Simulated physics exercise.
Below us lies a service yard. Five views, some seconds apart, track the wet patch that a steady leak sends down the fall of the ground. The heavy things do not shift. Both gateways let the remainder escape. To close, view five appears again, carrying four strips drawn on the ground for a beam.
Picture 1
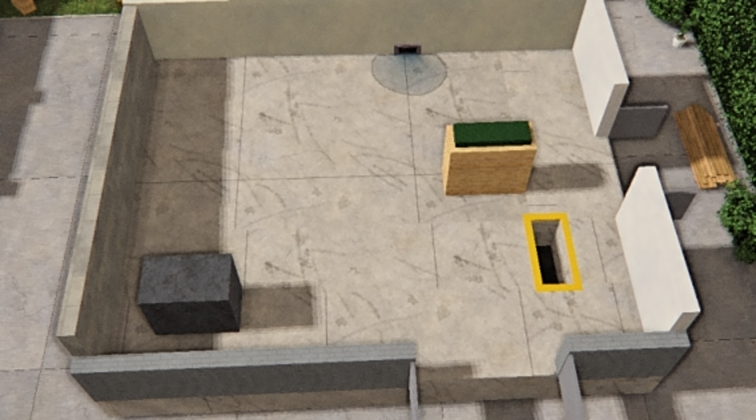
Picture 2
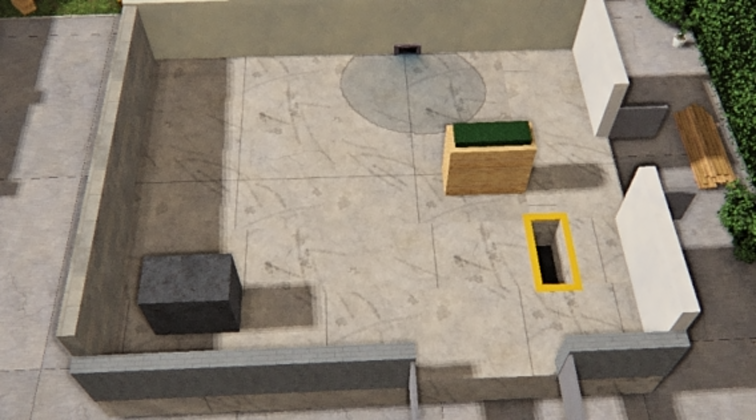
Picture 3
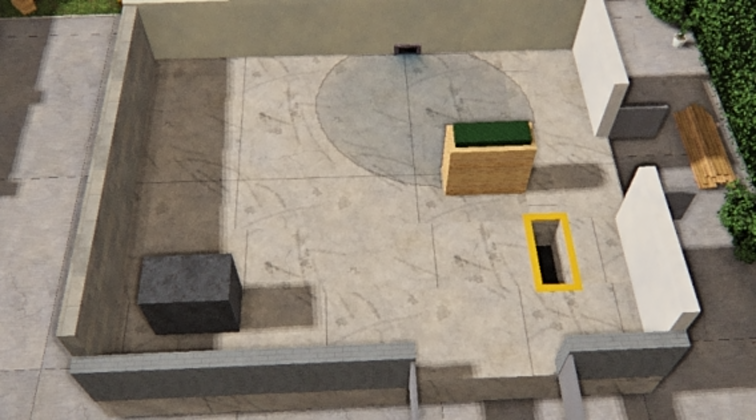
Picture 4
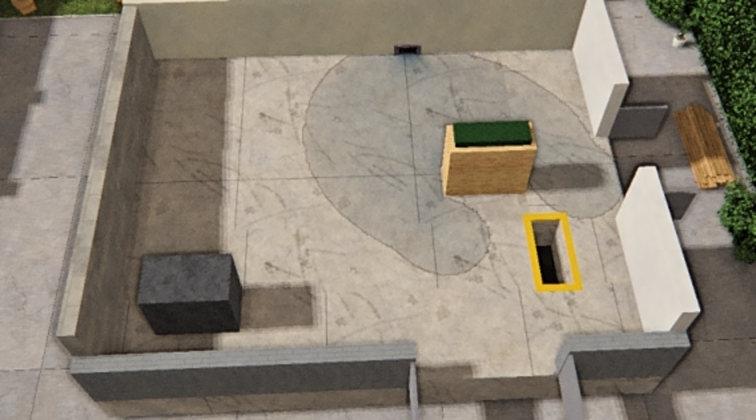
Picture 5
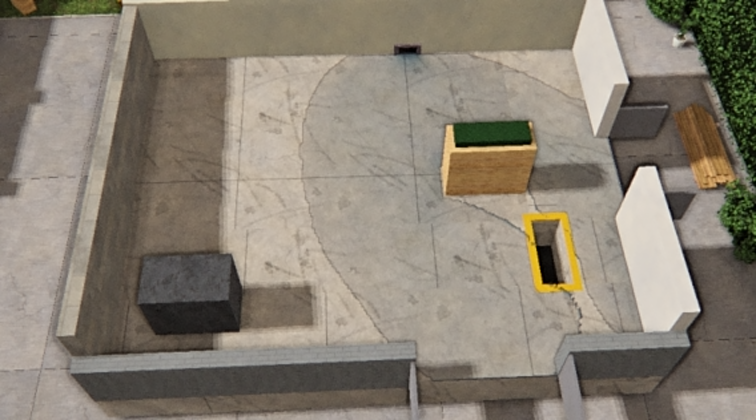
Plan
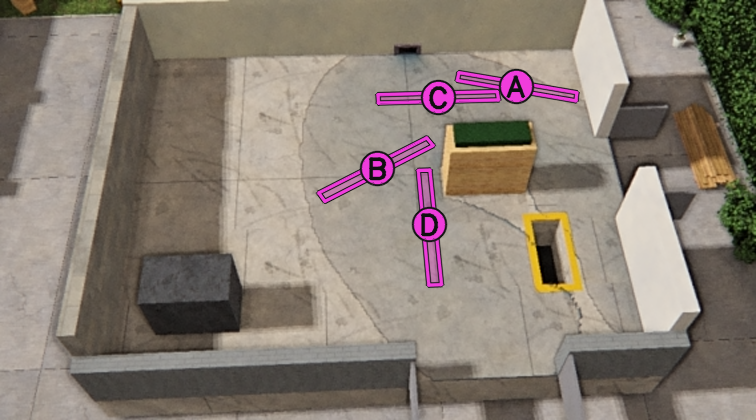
Walled service yard with a dark block and green-topped crate, water spreading from an outfall, rounding the crate and entering a yellow-edged pit.
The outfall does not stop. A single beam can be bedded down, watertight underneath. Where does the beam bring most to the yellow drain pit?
Best: C.
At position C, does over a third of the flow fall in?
No, it does not.
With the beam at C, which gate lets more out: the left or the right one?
The left one.
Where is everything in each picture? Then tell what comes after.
Outfall at (408, 49); yellow drain pit at (552, 251); open gate at (484, 363); open gate at (605, 176); water covers 2 % of the ground and shows as far out as (439, 83); yellow drain pit still dry.
Water covers 8 % of the ground and shows as far out as (463, 120); yellow drain pit still dry.
Water covers 18 % of the ground and shows as far out as (419, 182); yellow drain pit still dry.
Water covers 31 % of the ground and shows as far out as (592, 215); yellow drain pit still dry.
Water covers 47 % of the ground and shows as far out as (619, 311); yellow drain pit taking water.
On the marked copy, A from (458, 76) to (576, 96); B from (321, 197) to (429, 141); C from (378, 98) to (497, 95); D from (435, 284) to (424, 170).
Choosing A, about 11 % of the stream runs into the yellow drain pit, about 89 % out by the gates.
Choosing B, about 6 % of the stream runs into the yellow drain pit, about 93 % out by the gates.
Choosing C, about 20 % of the stream runs into the yellow drain pit, about 80 % out by the gates.
Choosing D, about 6 % of the stream runs into the yellow drain pit, about 94 % out by the gates.
